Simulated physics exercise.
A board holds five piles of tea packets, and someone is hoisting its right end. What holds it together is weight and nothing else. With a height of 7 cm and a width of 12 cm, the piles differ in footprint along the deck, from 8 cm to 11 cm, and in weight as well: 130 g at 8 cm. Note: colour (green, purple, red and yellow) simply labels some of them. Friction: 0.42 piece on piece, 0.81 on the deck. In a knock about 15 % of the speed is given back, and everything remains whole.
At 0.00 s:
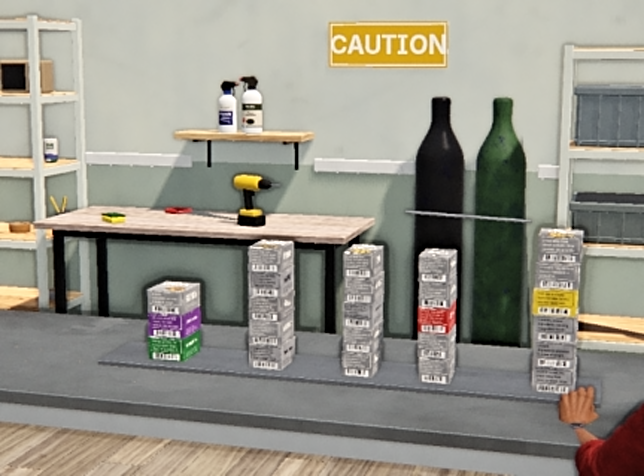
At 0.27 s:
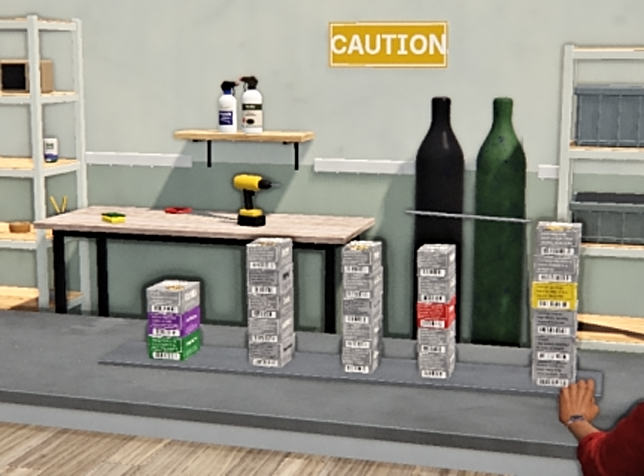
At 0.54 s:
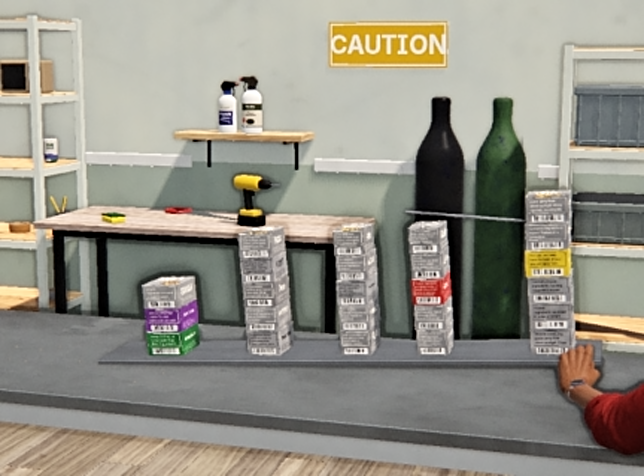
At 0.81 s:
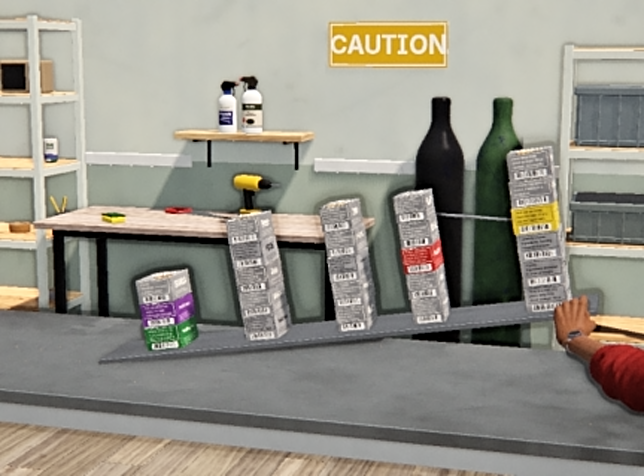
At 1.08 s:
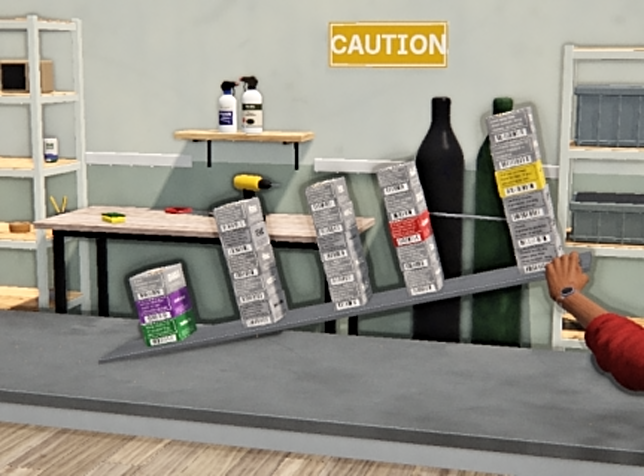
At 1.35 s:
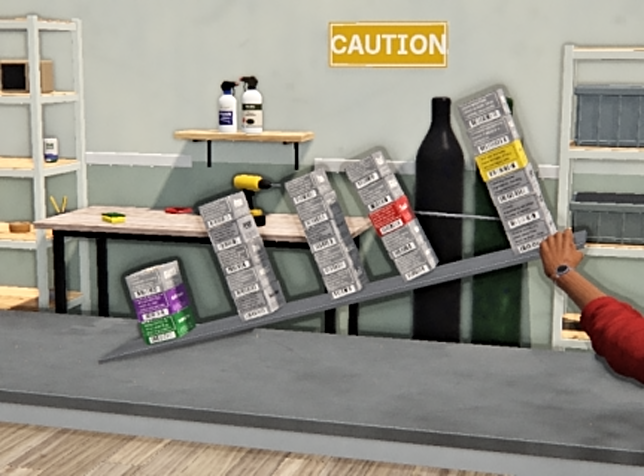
In a workshop, a hand at the right raised one end of a long board carrying five stacks of small packets, and the stacks leaned farther and farther left as the slope steepened.
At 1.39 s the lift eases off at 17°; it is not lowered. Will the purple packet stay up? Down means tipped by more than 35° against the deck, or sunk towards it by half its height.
No.
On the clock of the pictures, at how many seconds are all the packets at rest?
It all settles by about 3.0 s.
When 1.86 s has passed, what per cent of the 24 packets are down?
By then 95 per cent.
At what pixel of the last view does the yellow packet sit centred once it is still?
Its centre finishes around pixel (407, 259) in the last picture.
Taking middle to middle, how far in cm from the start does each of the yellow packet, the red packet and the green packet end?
Here yellow ends up 40 centimetres away, red 48 centimetres and green 6 centimetres.
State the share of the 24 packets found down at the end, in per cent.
It works out at roughly 95 per cent.
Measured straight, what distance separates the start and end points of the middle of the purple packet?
Net straight-line distance: Approx. 21 cm.
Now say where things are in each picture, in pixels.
In the first frame (we follow the side turned to the camera; leans and shifts are taken against what carries them), middle of the deck's edge (333, 383) slope 0°; purple packet (166, 326); green packet (166, 349); red packet (433, 321); no piece has moved.
Middle of the deck's edge (333, 379) slope 1°; purple packet (166, 325), in the second frame.
Middle of the deck's edge (333, 363) slope 5°; purple packet (163, 321), in the third frame.
Middle of the deck's edge (330, 340) slope 10°; purple packet (159, 315), in the fourth frame.
Middle of the deck's edge (326, 319) slope 15°; purple packet (155, 310), in the fifth frame.
Middle of the deck's edge (323, 308) slope 17°; purple packet (153, 307); red packet (387, 220) tipped 12°; yellow packet (499, 162) tipped 6°; steepest lean 12°, the packet at (376, 196); 21 stirred so far, in the sixth frame.
Around 1.58 s, slope 17°; 10 of the 24 packets down; purple packet unmoved; red packet tipped 47°, 54 mm lower.
Around 1.86 s, slope 17°; 23 of the 24 packets down; purple packet tipped 32°, 34 mm lower; yellow packet on its side.
Finally (3.4 s), slope 17°; 23 of the 24 packets down; purple packet tipped 25°, 53 mm lower; red packet on its side; yellow packet on its side. Seen by the last camera, middles, purple packet near (112, 334), red packet near (270, 258).
